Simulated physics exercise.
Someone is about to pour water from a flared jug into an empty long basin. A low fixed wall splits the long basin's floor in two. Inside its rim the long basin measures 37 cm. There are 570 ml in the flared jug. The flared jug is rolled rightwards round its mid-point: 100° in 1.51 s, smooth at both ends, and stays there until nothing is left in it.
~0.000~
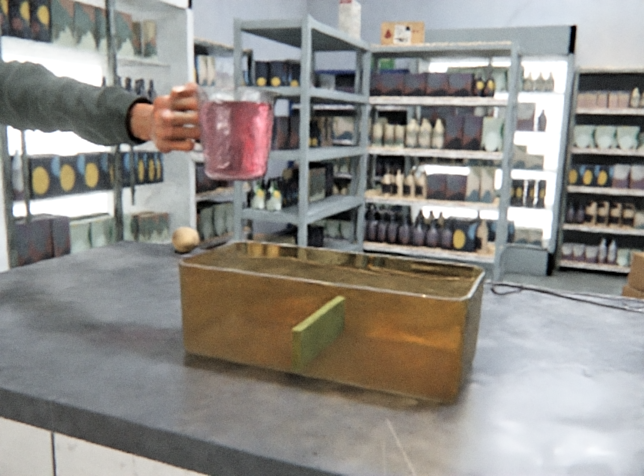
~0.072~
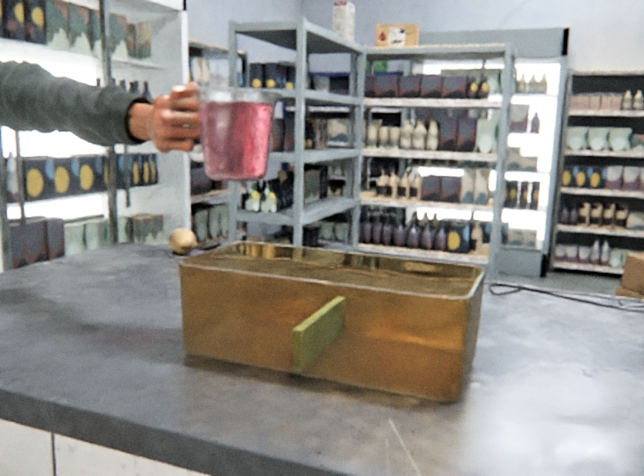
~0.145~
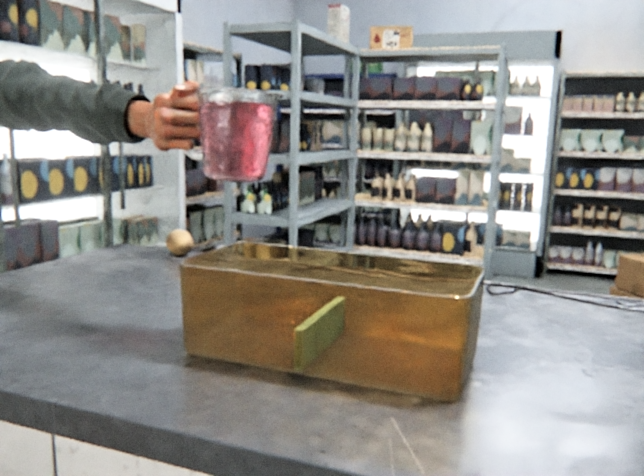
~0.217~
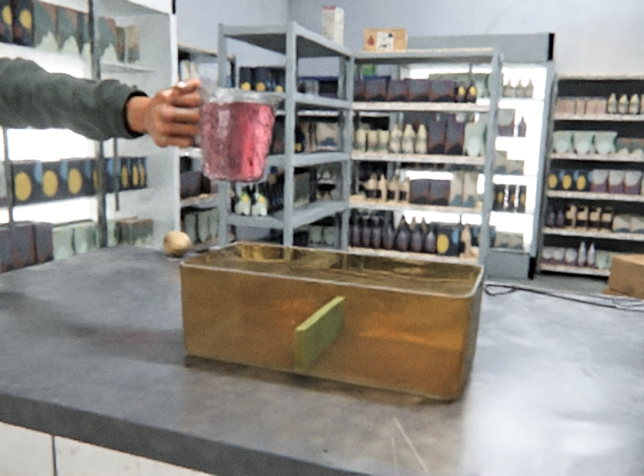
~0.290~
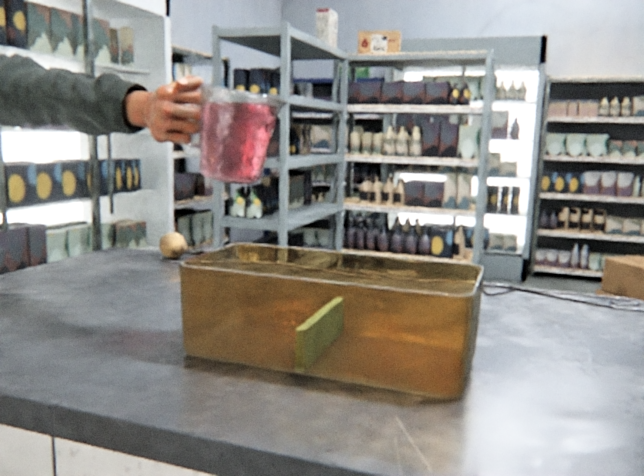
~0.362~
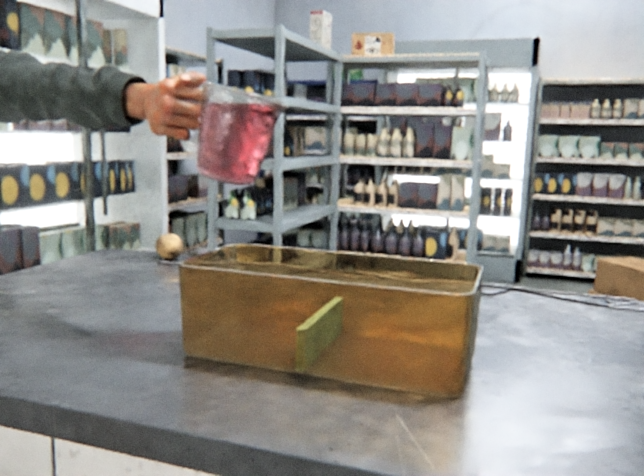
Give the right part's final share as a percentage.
The far part has some 78 per cent.
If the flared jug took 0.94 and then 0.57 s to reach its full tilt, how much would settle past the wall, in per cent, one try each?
First 80, then 75 per cent.
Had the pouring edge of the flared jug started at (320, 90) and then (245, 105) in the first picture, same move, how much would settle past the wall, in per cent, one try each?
In turn about 95 and 5 per cent.
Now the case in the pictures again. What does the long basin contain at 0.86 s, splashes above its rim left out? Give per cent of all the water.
Some 7 per cent.
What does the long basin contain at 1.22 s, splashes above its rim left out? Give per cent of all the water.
Some 54 per cent.
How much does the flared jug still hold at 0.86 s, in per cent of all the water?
About 78 per cent.
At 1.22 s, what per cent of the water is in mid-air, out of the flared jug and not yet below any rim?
Near 20 in a hundred.
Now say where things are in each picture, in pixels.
In the first frame, it leans 0°; its right rim is at (281, 92); the water meets the walls at (208, 103) and (272, 105); the long basin's rim runs from (210, 252) to (477, 284); the wall's top is at (322, 312).
In the second frame, it leans 1°; its right rim is at (281, 92); the water meets the walls at (208, 104) and (271, 105).
In the third frame, it leans 2°; its right rim is at (283, 94); the water meets the walls at (208, 104) and (273, 106).
In the fourth frame, it leans 5°; its right rim is at (284, 97); the water meets the walls at (209, 104) and (275, 106).
In the fifth frame, it leans 9°; its right rim is at (286, 101); the water meets the walls at (210, 106) and (277, 107).
In the sixth frame, it leans 14°; its right rim is at (288, 106); the water meets the walls at (211, 106) and (281, 108).
Then, 0.86 s in, the tilt is 60° and 77 per cent is still to pour, 1 is left of the wall and 6 right of it.
Then, 1.22 s in, the tilt is 91° and 27 per cent is still to pour, 2 is left of the wall and 52 right of it.
Then, 1.60 s in, the tilt is 100° and 1 per cent is still to pour, 18 is left of the wall and 77 right of it.
Then, 2.01 s in, the tilt is 100° and 0 per cent is still to pour, 21 is left of the wall and 78 right of it.
Finally, 21 per cent lies left of the wall, 78 right of it and 1 outside.
